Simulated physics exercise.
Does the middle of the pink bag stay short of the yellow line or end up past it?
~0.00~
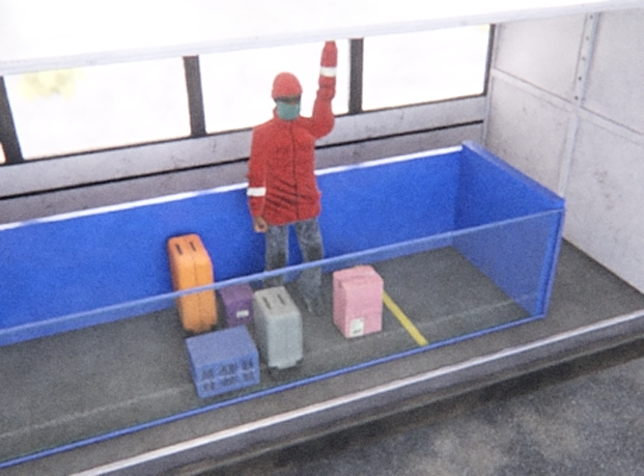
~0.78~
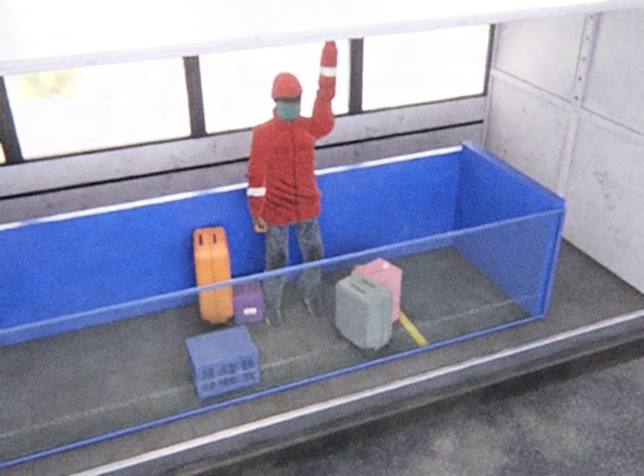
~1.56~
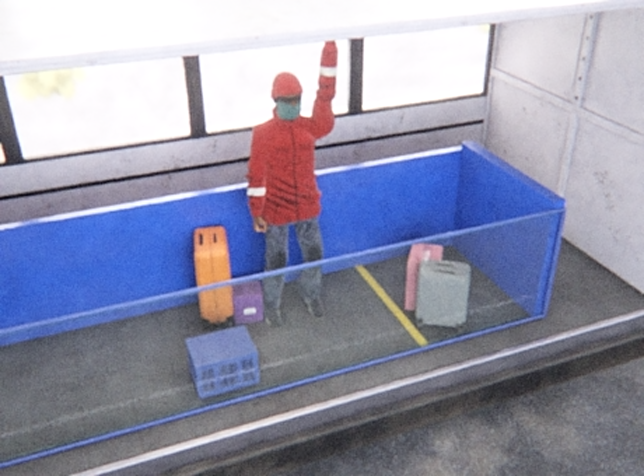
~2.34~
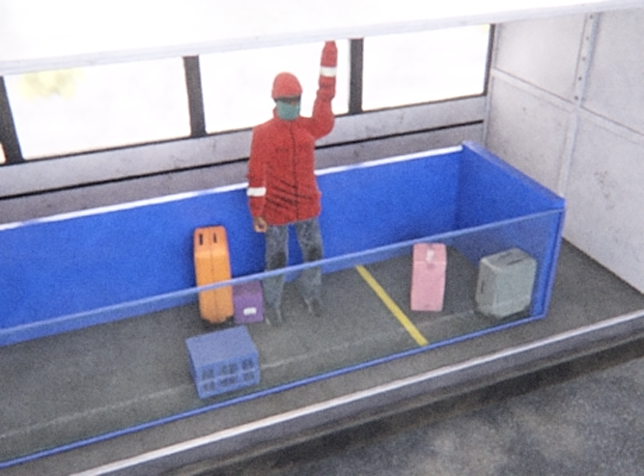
The middle of the pink bag ends up past the yellow line. It moves to the right and is standing upright beyond the line at the end.
A grey case and pink bag slide right beside a passenger, ending beyond the yellow line.
